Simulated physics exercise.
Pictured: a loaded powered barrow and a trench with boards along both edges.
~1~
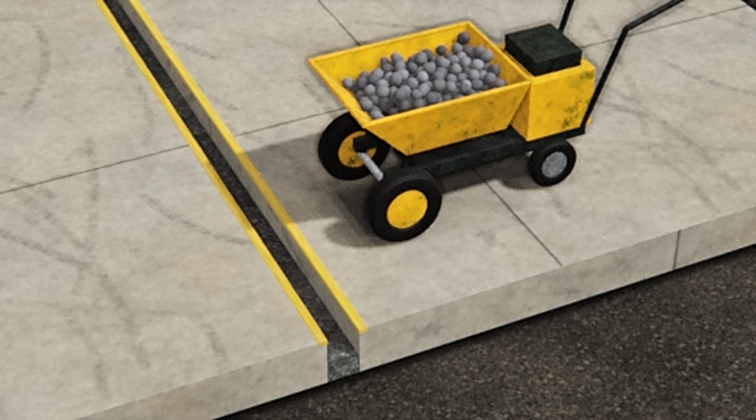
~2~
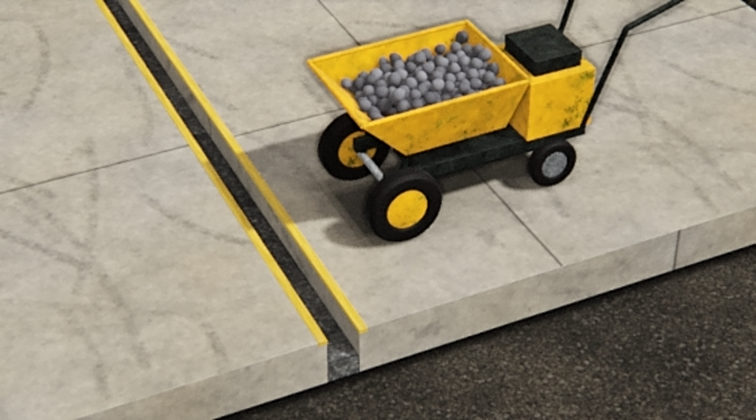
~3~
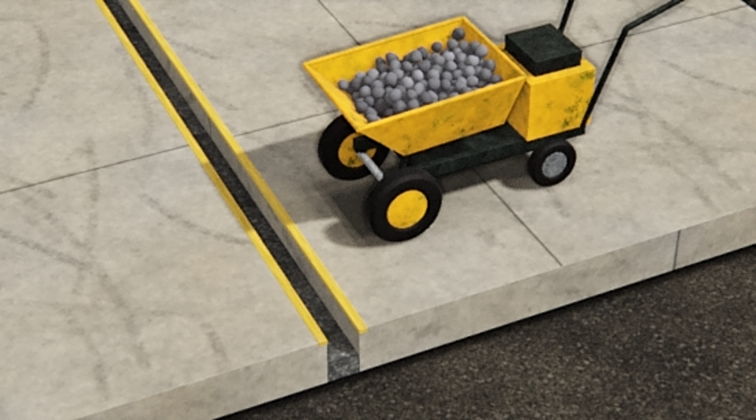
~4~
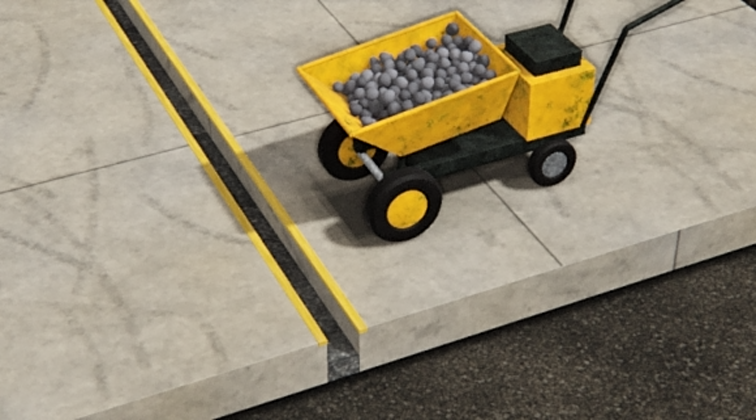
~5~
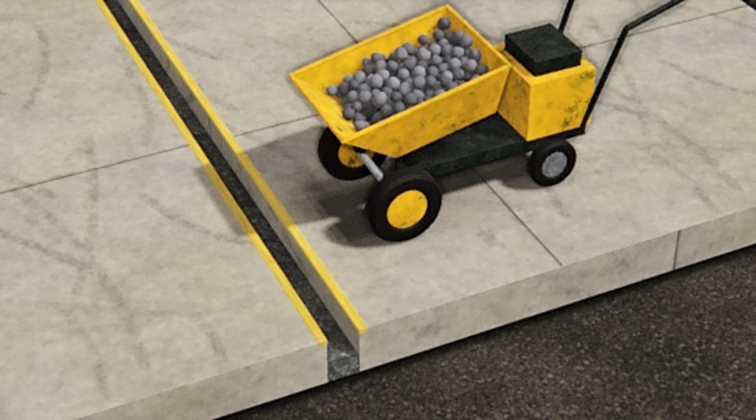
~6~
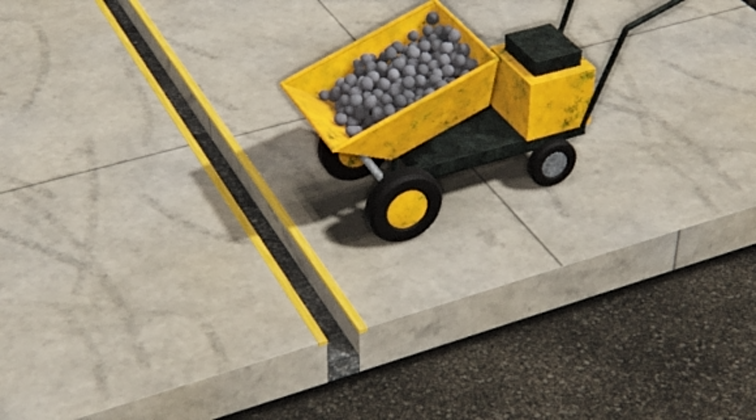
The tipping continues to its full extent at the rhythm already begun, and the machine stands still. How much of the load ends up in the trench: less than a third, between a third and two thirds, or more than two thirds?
I'd say not even a third of it lands in the trench.
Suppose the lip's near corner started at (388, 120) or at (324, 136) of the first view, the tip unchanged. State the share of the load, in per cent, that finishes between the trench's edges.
The first gives close to 40 per cent and the second 0 per cent.
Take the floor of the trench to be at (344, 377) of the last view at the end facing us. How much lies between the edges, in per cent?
It lands somewhere near 10 percent.
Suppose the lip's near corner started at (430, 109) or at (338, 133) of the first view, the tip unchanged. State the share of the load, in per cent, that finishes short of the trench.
20 % and 0 %.
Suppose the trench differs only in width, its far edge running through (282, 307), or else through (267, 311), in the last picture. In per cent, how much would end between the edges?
Roughly 40 % and 60 %.
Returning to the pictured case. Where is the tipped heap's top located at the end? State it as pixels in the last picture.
Settled peak, approx. (233, 225).
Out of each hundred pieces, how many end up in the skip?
About 25 %.
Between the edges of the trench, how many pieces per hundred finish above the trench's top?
Estimate: Around 5 %.
Soon, skip tipped steeply; all in the skip.
A while on, skip tipped right over; about half in the skip; a small part in or heaped over the trench; about a third beyond it; a stray few falling.
Towards the end, skip tipped right over; about a quarter in the skip; a small part in or heaped over the trench; about two thirds beyond it.
Finally, skip tipped right over; about a quarter in the skip; a small part in or heaped over the trench; about two thirds beyond it.
